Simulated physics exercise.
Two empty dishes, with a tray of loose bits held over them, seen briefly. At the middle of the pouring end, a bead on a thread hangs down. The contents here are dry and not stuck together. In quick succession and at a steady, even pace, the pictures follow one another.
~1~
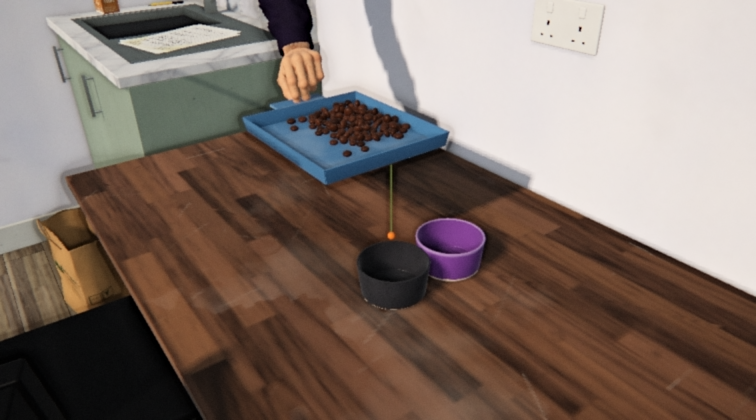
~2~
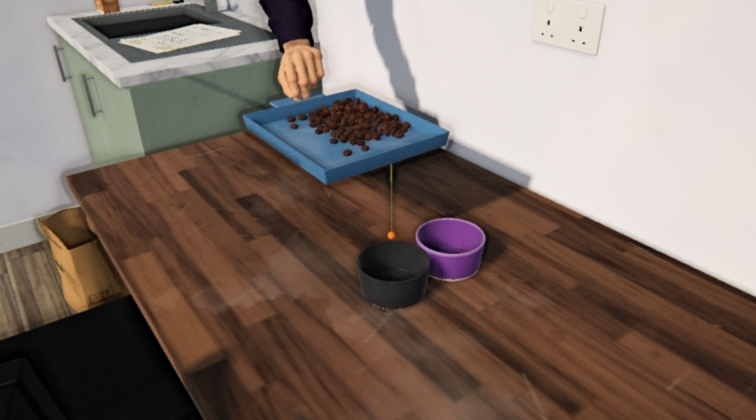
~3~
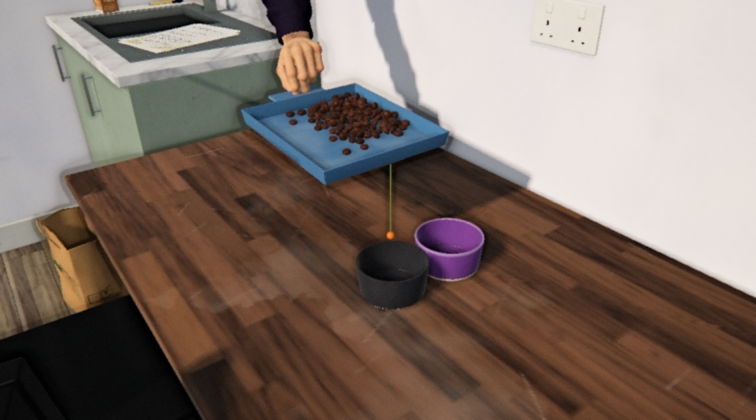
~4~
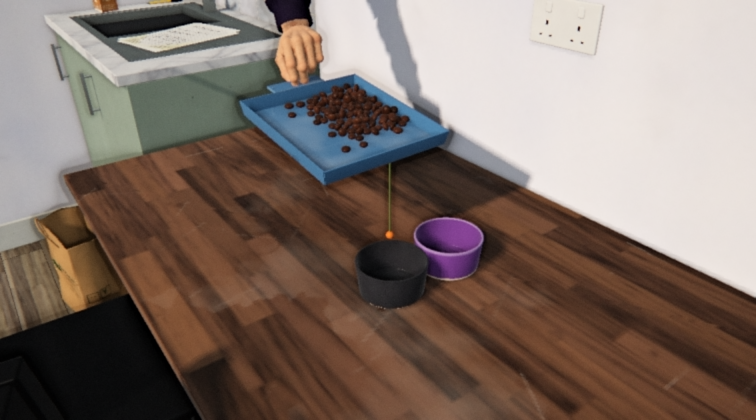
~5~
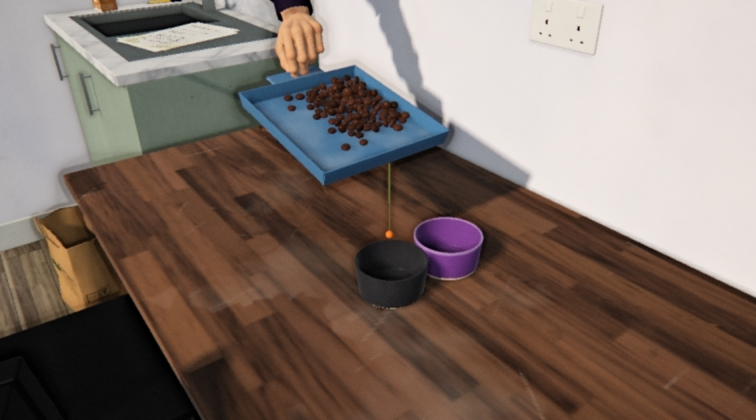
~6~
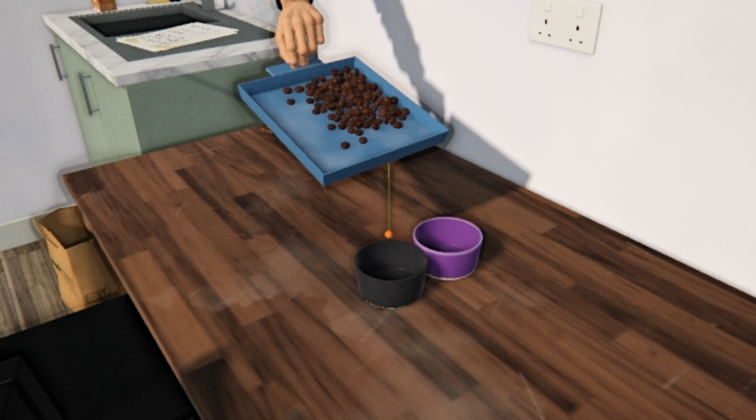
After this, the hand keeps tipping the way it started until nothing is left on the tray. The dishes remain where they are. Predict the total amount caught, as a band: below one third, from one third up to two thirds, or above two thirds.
The catch totals from the one-third mark to the two-thirds mark.
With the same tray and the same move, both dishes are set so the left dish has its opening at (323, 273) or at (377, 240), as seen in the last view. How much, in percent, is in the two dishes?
I'd expect some 30 percent, and then some 0 percent.
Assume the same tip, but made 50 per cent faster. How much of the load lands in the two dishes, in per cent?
I'd put it at some 50 per cent.
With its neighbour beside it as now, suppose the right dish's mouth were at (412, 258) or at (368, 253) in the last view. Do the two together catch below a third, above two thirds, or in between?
First place: Beyond two thirds. Second place: Below one third.
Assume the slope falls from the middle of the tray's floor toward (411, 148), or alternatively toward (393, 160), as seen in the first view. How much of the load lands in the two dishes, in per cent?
Shares, approx.: 90 %, then 80 %.
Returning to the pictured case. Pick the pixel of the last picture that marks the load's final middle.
(397, 292).
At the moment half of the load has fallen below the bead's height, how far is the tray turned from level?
It's turned some 105 degrees by then.
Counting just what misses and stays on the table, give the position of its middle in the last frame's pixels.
Approximate centre, last frame: (398, 334).
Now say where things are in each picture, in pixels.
The first frame shows corners of the pouring end (325, 169) and (446, 131), level; middle of the load (353, 123), flat chocolate drops; left dish (416, 290); right dish (473, 263); bead on its thread (392, 236).
The second frame shows corners of the pouring end (326, 169) and (446, 131), level; middle of the load (354, 122).
The third frame shows corners of the pouring end (325, 170) and (446, 131), tipped barely, lowest at the left corner; middle of the load (353, 118).
The fourth frame shows corners of the pouring end (325, 170) and (446, 130), tipped a little, lowest at the left corner; middle of the load (352, 112).
The fifth frame shows corners of the pouring end (325, 171) and (446, 130), tipped a little, lowest at the left corner; middle of the load (352, 106).
The sixth frame shows corners of the pouring end (325, 172) and (446, 129), tipped a little, lowest at the left corner; middle of the load (352, 100); left dish (413, 289); right dish (471, 261).
Just after the last frame, tray tipped steeply; almost all on the tray; just a few in the air.
A moment on, tray tipped right over; roughly half on the tray; roughly a quarter in the left dish; just a few in the right dish; about a tenth outside both; roughly a quarter in the air.
Further on, tray tipped past a quarter turn; roughly half in the left dish; about a tenth in the right dish; roughly half outside both.
When it is over, tray tipped past a quarter turn; roughly half in the left dish; about a tenth in the right dish; roughly half outside both.
